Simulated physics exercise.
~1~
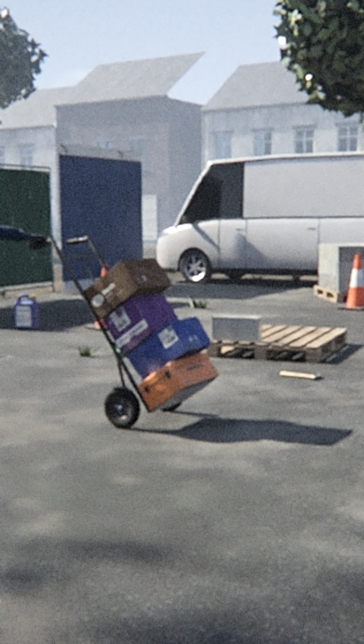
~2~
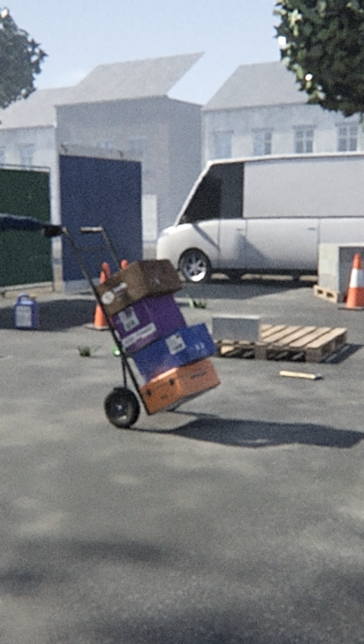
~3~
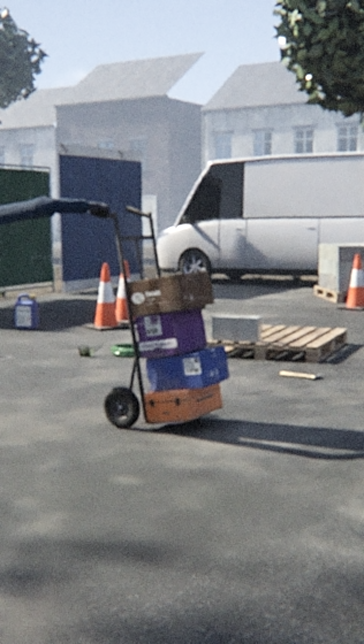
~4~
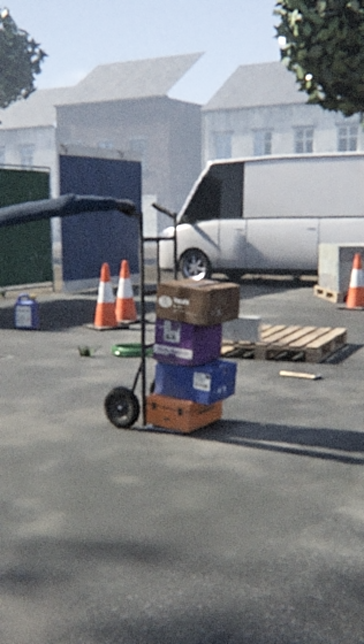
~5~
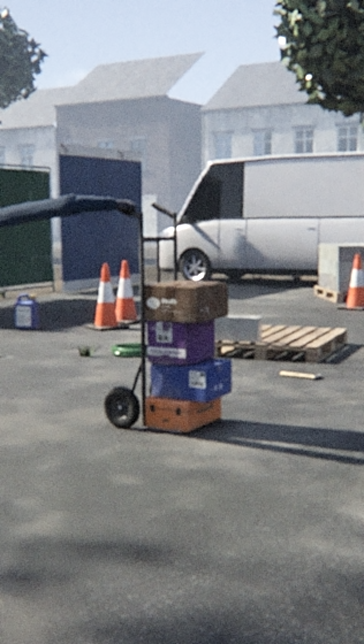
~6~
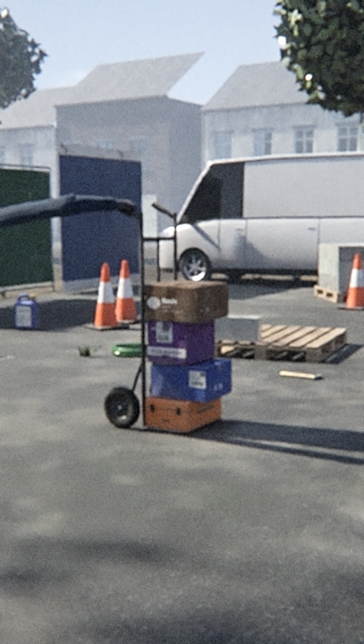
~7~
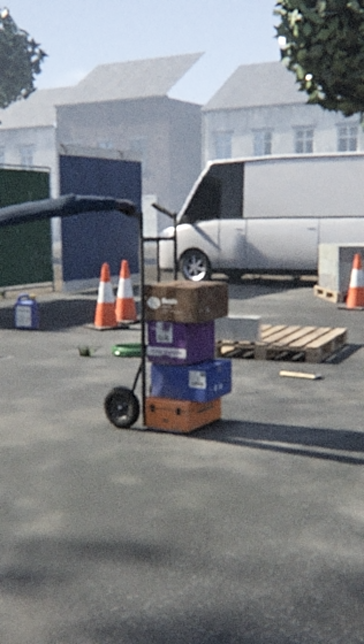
A two-wheeled hand truck leans back to the left in a paved yard, seen from the side by a still camera, carrying a loose stack with a brown box on top, then a purple parcel, a blue box and an orange toolbox. Behind it stand a white van, a wooden pallet, traffic cones and dark panels. A dark-sleeved arm reaching in from the left swings the truck upright, and its load turns with it. As the truck stops, the upper boxes tip slightly rightward, then settle back. The stack ends standing, all four pieces still in place, the arm still extended.
